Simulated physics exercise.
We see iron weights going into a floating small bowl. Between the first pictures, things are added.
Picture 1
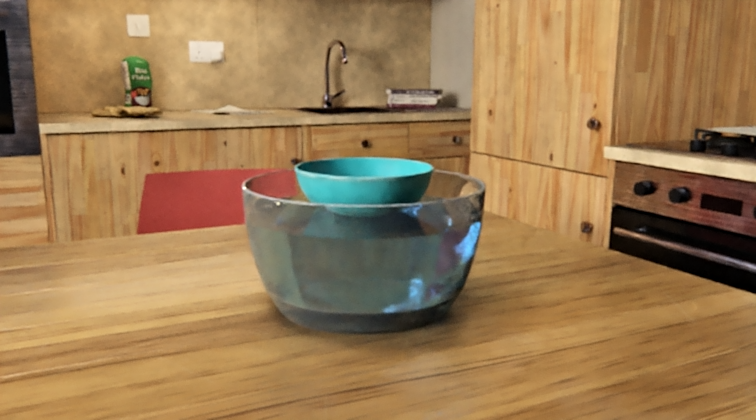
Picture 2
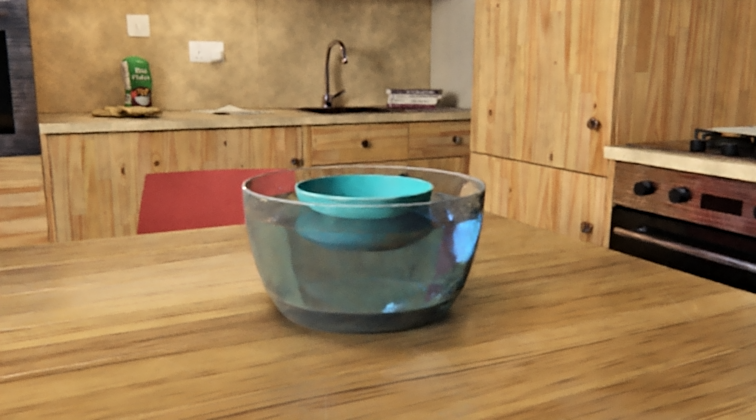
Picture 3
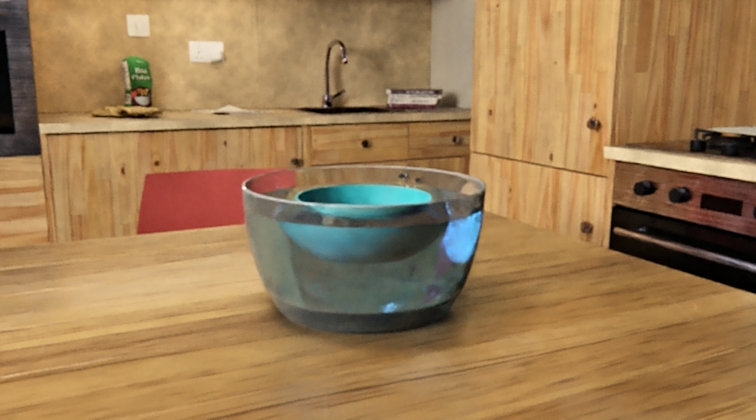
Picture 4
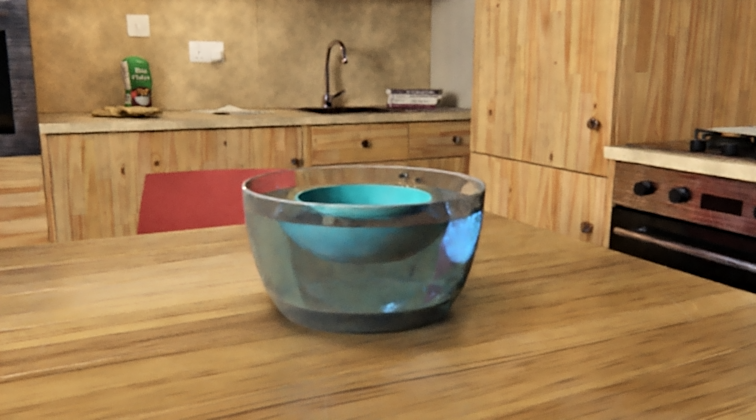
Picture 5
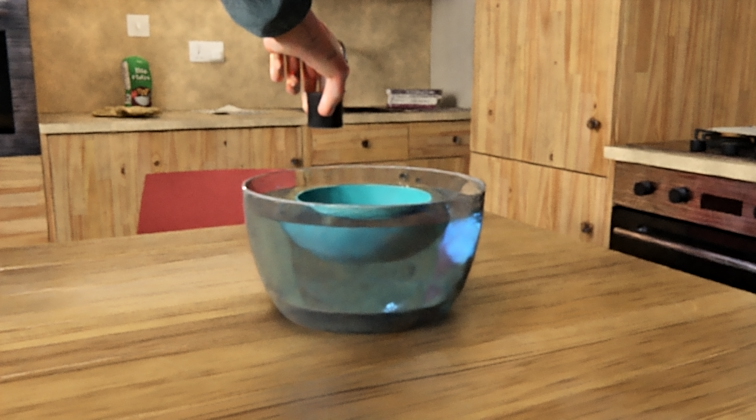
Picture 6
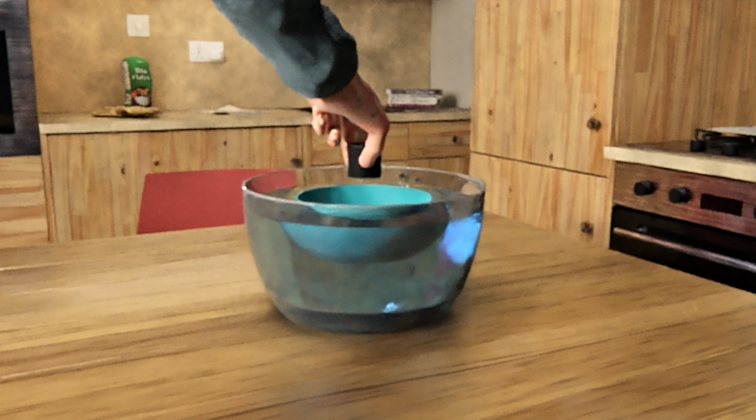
A hand lowered a small dark object over a turquoise bowl floating in a large clear bowl of water, after the turquoise bowl had sunk lower in steps and then stayed still.
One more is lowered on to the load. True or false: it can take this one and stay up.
False.
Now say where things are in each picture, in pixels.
Small bowl (364, 168) empty; most of its side above the surface, in the first picture.
Small bowl (364, 186) with one aboard; about half of its side above the surface, in the second picture.
Small bowl (364, 197) with two aboard; hardly any of its side above the surface, in the third picture.
Small bowl (364, 197) with two aboard; hardly any of its side above the surface, in the fourth picture.
Small bowl (364, 197) with two aboard; hardly any of its side above the surface; the next iron weight in the hand at (325, 110), in the fifth picture.
Small bowl (364, 197) with two aboard; hardly any of its side above the surface; the next iron weight in the hand at (365, 161), in the sixth picture.
A moment on, the iron weight is in and the small bowl dips.
Further on, water pours in over its edge.
When it is over, the small bowl lies on the bottom with its load.
